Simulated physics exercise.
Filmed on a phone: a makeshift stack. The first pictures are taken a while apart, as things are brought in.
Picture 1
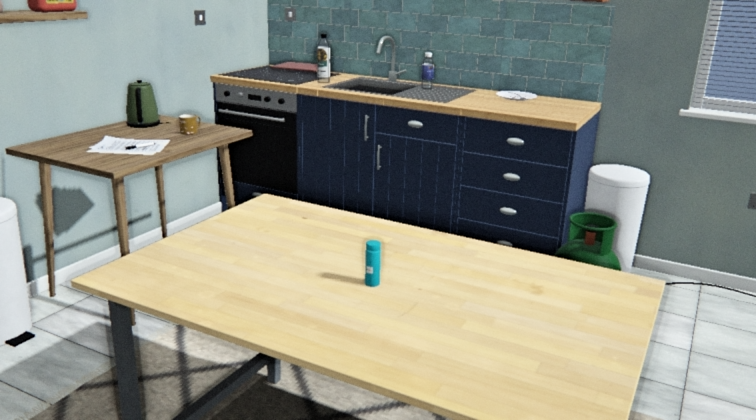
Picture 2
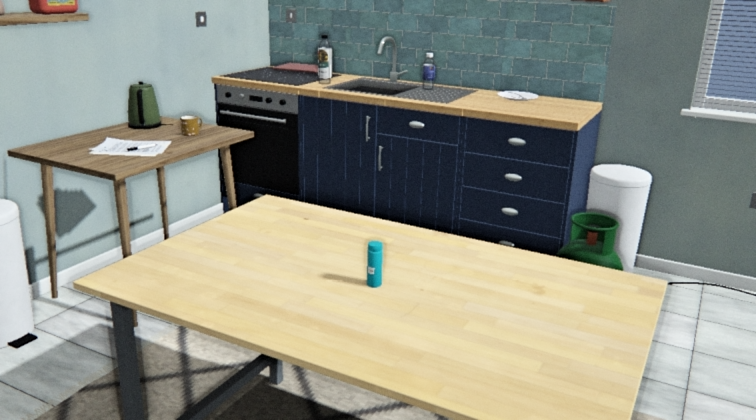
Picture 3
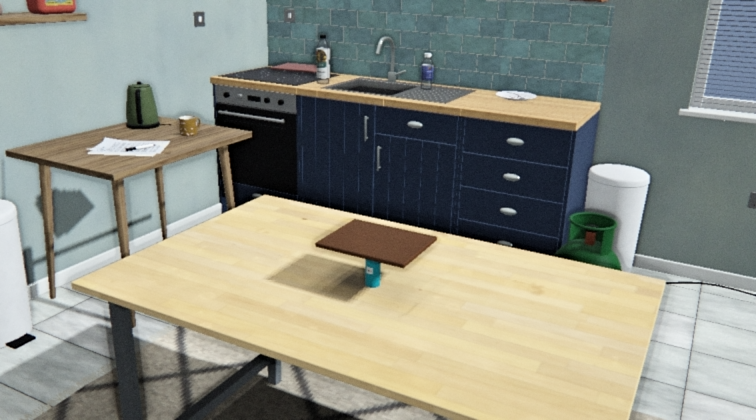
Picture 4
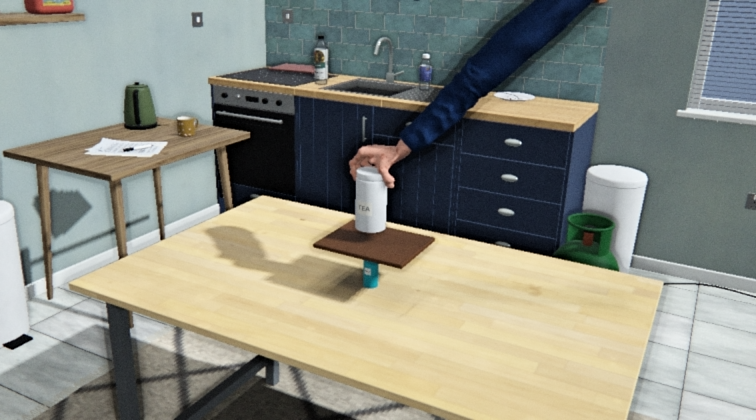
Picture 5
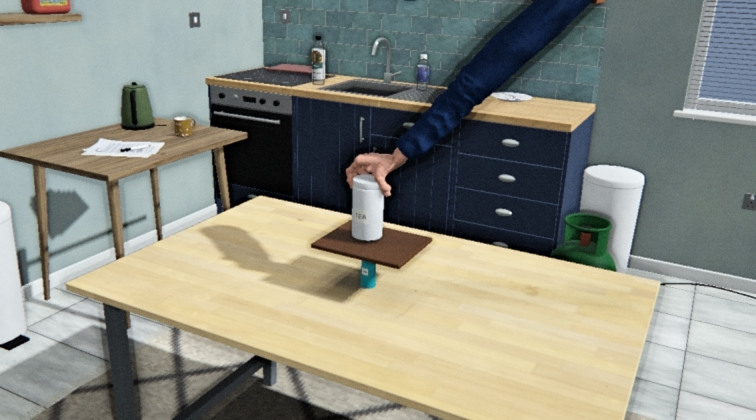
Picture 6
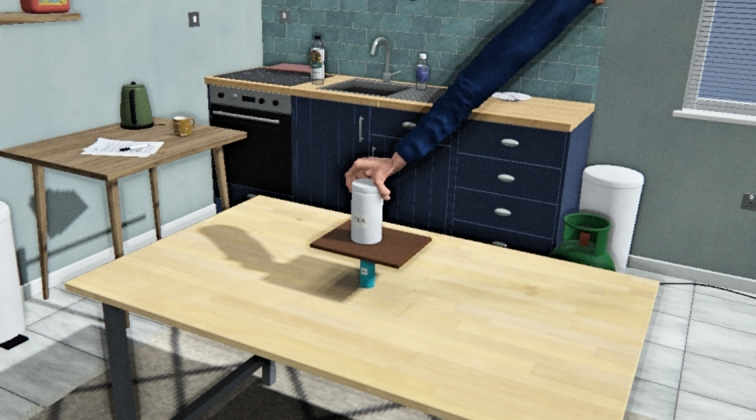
In a kitchen, a brown board appears atop a small teal cylinder on a table, then a hand lowers a white jar onto it.
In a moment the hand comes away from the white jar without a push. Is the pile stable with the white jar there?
It keeps its balance.
Then, 0.30 s past the last view, nothing moves.
Then, 0.70 s past the last view, white jar resting near (367, 212).
Finally, all 3 still in place. Final places as the last picture's camera would see them, white jar near (367, 212). The stack holds.
